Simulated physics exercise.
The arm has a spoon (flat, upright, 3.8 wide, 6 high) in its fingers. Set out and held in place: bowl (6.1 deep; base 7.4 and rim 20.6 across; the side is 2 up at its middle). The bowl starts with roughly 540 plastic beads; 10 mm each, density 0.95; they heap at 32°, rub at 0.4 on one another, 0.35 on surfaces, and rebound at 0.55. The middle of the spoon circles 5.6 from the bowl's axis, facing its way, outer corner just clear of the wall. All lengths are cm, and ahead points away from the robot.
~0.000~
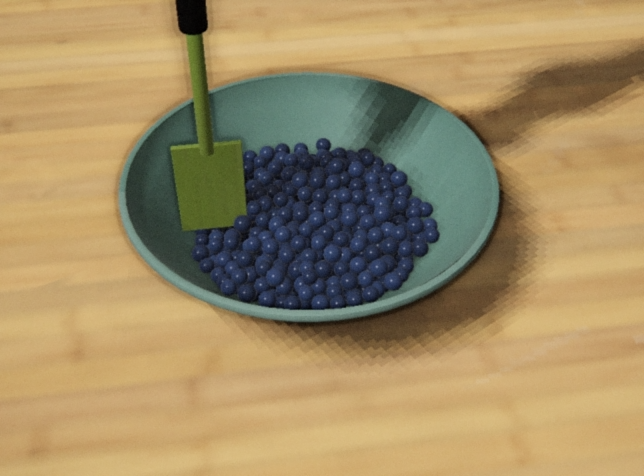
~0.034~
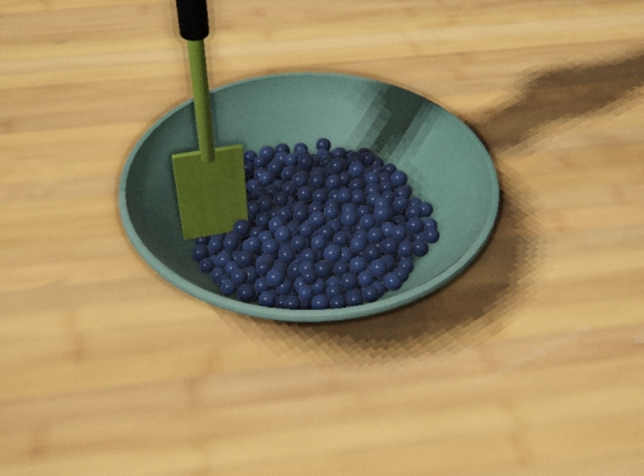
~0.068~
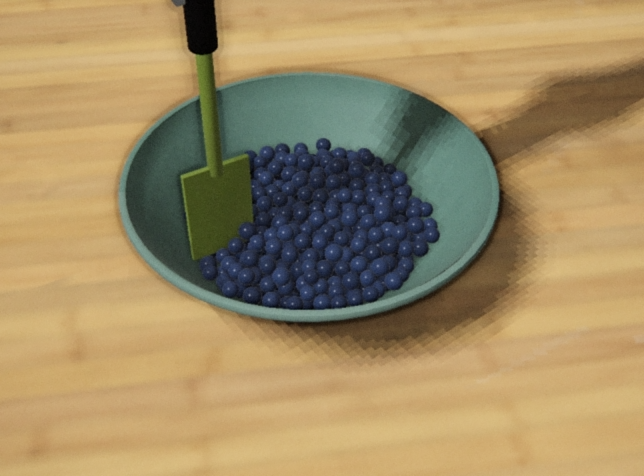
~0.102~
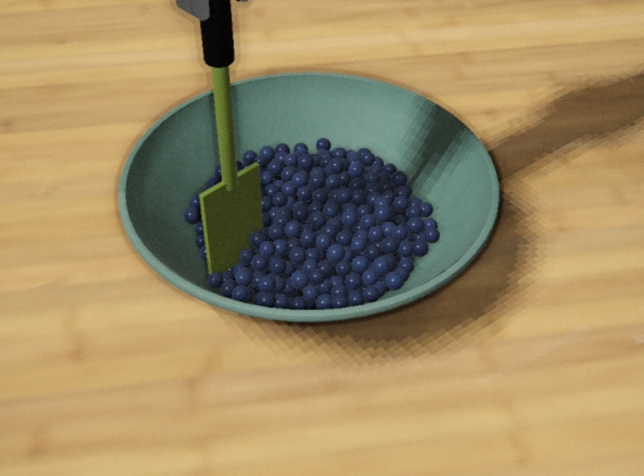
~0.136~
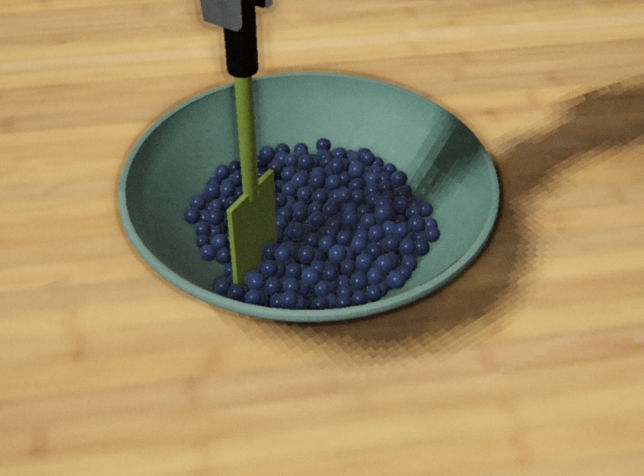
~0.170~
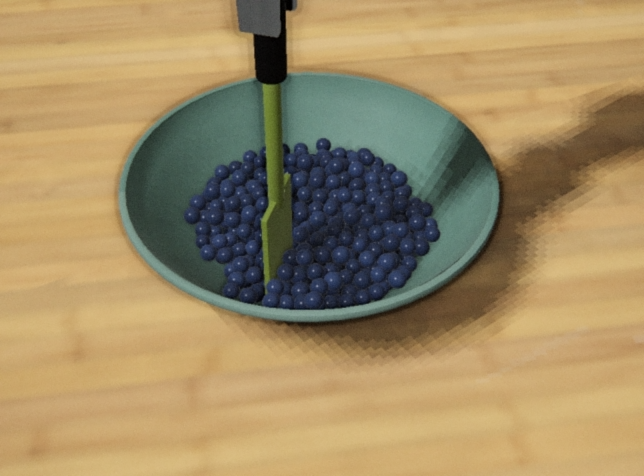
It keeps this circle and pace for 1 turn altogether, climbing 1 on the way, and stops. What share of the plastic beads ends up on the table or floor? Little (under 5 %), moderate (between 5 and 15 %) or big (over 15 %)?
Answer: Little; under 5 % of the plastic beads finish on the table or floor.
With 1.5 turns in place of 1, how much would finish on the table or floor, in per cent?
Then about 0 per cent.
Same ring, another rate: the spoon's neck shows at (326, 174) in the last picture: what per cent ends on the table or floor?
About 5 per cent.
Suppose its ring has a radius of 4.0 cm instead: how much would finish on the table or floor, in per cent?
Then about 0 per cent.
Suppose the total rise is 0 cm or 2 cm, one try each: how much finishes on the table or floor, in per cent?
About 0 and 0 per cent.
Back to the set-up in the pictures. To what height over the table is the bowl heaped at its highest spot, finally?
Roughly 5.5 cm.
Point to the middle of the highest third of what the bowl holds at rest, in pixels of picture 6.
Around (294, 205).
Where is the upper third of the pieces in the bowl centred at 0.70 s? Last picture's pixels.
Near (279, 180).
After 0.44 s, 179° round, highest piece 7 above the table; 541 in the bowl.
After 0.70 s, 294° round, highest piece 8 above the table; 538 in the bowl, 2 on the table or floor, 1 in flight or on the tool.
After 1.03 s, 0° round, highest piece 5 above the table; 538 in the bowl, 3 on the table or floor.
After 1.73 s, 0° round, highest piece 5 above the table; 538 in the bowl, 3 on the table or floor.
At rest, 538 in the bowl, 3 on the table or floor. That is 1 % on the table or floor.
